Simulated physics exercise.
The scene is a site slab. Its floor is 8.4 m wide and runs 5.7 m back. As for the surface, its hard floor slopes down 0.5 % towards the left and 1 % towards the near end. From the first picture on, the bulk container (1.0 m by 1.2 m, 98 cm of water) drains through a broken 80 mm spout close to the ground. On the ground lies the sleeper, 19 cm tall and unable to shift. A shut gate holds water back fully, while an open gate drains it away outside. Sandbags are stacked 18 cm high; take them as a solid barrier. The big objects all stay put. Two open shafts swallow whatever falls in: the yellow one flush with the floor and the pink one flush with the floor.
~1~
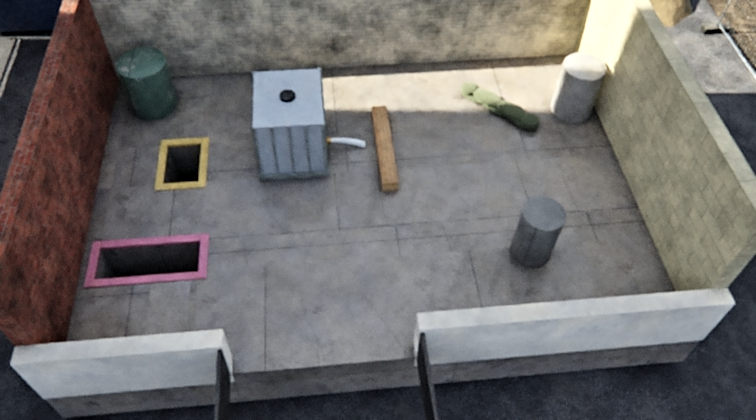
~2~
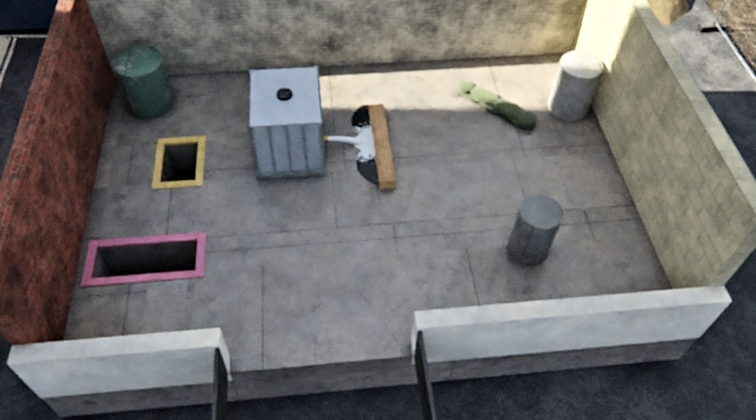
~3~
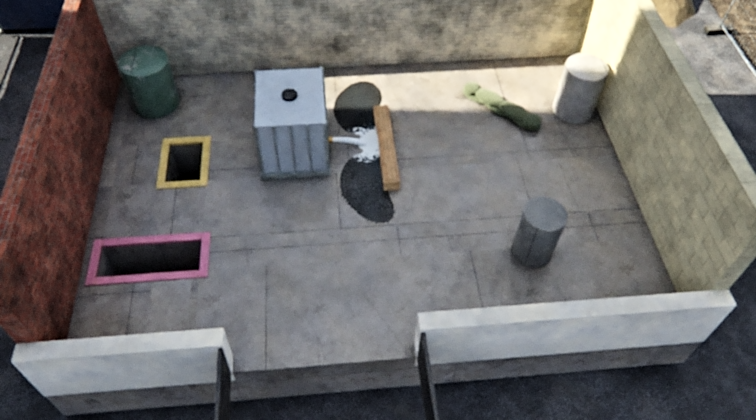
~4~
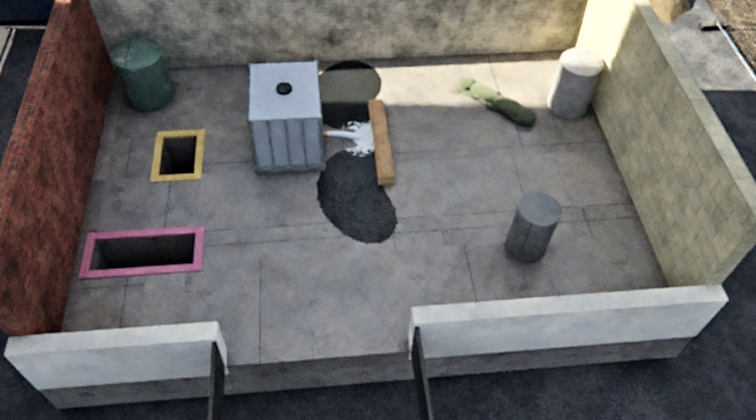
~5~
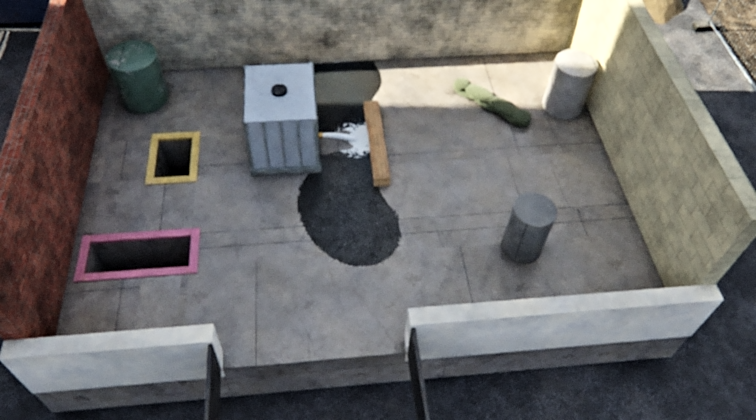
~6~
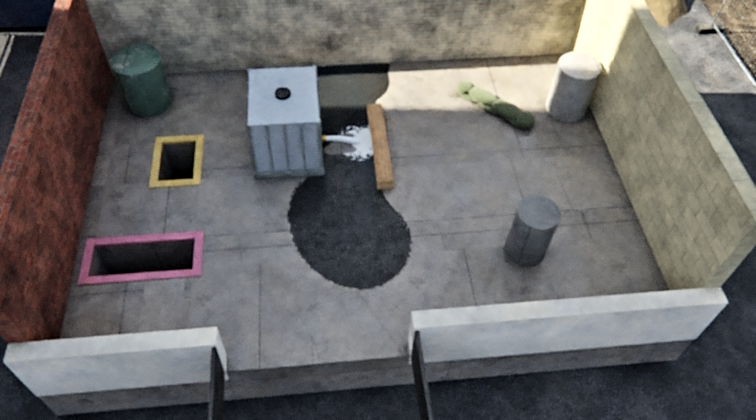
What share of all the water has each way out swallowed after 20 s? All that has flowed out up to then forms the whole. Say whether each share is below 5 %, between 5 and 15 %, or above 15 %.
The gate opening carries off above 15 %. The yellow pit carries off between 5 and 15 %. The pink pit carries off less than 5 %.
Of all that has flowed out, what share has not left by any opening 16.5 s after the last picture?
About 72 in a hundred.
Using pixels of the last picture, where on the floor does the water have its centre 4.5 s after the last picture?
Centre of the water: Close to (321, 162).
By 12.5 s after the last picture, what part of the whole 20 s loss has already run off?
It comes to around 60 percent.
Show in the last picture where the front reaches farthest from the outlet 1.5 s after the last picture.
The farthest wet point sits close to (359, 319).
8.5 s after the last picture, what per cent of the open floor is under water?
Roughly 35 per cent of the floor is wet.
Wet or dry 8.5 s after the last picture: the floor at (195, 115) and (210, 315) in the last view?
In turn: Flooded, wet.
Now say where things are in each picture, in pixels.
The jet has just started at (342, 141); the ground is still dry, in the first frame.
From the spout at (339, 139) the water has spread over 0.4 m2; its tip is at (378, 182), and it is 1.5 cm deep on average, in the second frame.
The jet leaves at (343, 140); the sheet reaches (387, 220), 1.8 m away, and wets 1.6 m2, in the third frame.
From the spout at (338, 134) the water has spread over 3.0 m2; its tip is at (376, 240), and it is 0.8 cm deep on average, in the fourth frame.
The jet leaves at (333, 136); the sheet reaches (371, 262), 2.5 m away, and wets 4.2 m2, in the fifth frame.
From the spout at (337, 139) the water has spread over 5.3 m2; its tip is at (372, 283), and it is 0.8 cm deep on average, in the sixth frame.
Then, 1.5 s after the last picture water covers 15 % of the floor and is deepest (3 cm) near (363, 144); gone so far, the gate opening 0 %, the yellow pit 0 %, the pink pit 0 %.
Then, 4.5 s after the last picture water covers 30 % of the floor and is deepest (3 cm) near (363, 144); gone so far, the gate opening 1 %, the yellow pit 0 %, the pink pit 0 %.
Then, 8.5 s after the last picture water covers 35 % of the floor and is deepest (3 cm) near (363, 144); gone so far, the gate opening 6 %, the yellow pit 1 %, the pink pit 0 %.
Then, 12.5 s after the last picture water covers 45 % of the floor and is deepest (3 cm) near (363, 144); gone so far, the gate opening 13 %, the yellow pit 4 %, the pink pit 0 %.
Then, 16.5 s after the last picture water covers 50 % of the floor and is deepest (3 cm) near (363, 144); gone so far, the gate opening 19 %, the yellow pit 8 %, the pink pit 1 %.
